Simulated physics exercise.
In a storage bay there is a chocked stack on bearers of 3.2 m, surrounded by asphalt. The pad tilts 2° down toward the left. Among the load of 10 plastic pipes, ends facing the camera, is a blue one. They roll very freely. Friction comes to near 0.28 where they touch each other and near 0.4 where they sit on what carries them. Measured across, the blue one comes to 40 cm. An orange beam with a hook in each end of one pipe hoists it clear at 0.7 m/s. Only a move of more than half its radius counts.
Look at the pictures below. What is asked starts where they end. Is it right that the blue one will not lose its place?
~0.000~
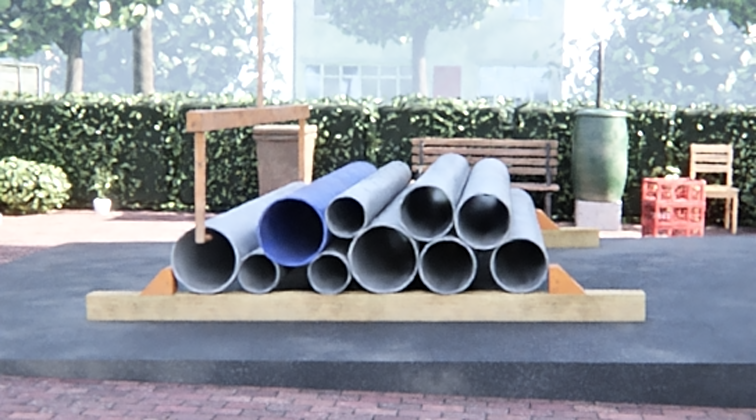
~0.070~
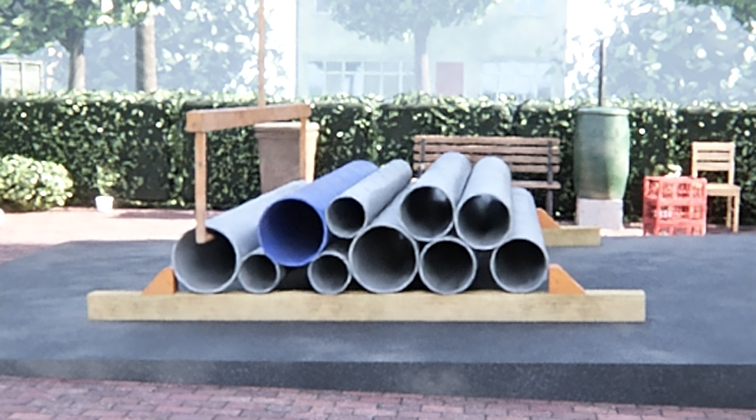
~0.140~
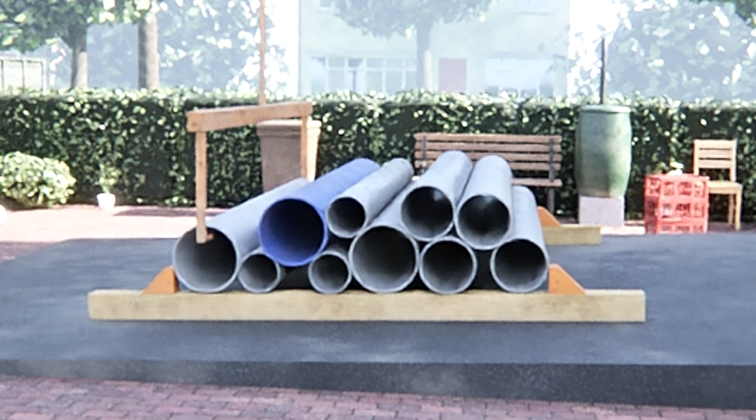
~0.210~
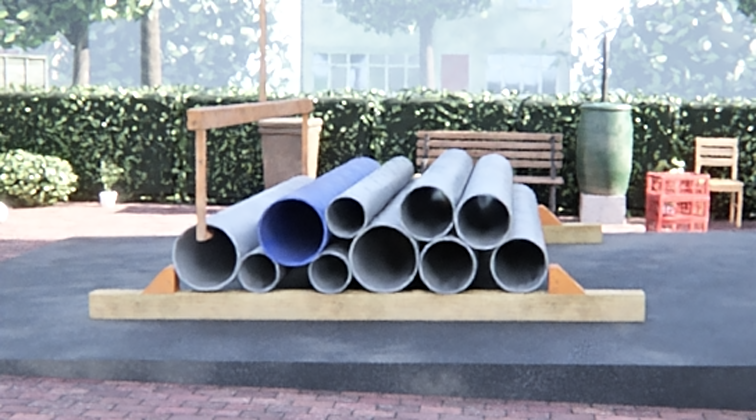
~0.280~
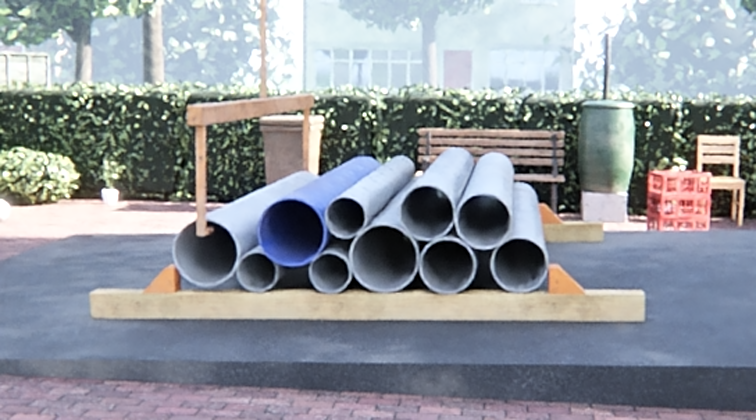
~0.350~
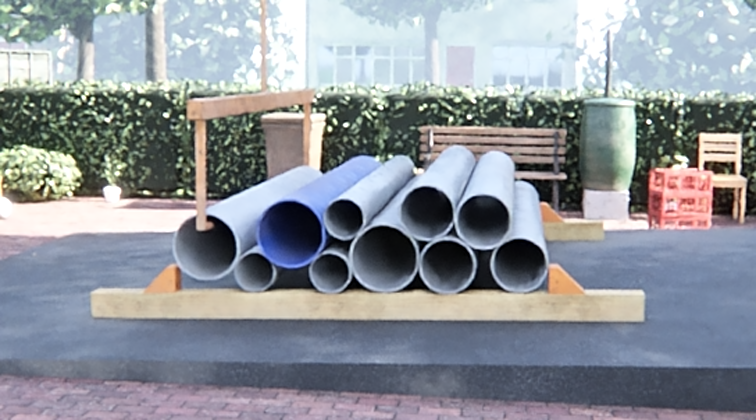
No, it does.
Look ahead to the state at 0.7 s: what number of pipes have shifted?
At that point the count stands at 3.
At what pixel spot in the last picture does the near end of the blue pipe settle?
It comes to rest around (246, 259).
After 0.6 s, blue is 9 cm further left and 12 cm lower; 3 out of place.
After 0.7 s, blue is 10 cm further left and 16 cm lower; 3 out of place.
After 0.8 s, blue is 12 cm further left and 17 cm lower; 3 out of place.
After 0.9 s, no change for blue; 3 out of place.
At rest (1.6 s), blue is 28 cm further left and 17 cm lower; 3 out of place.
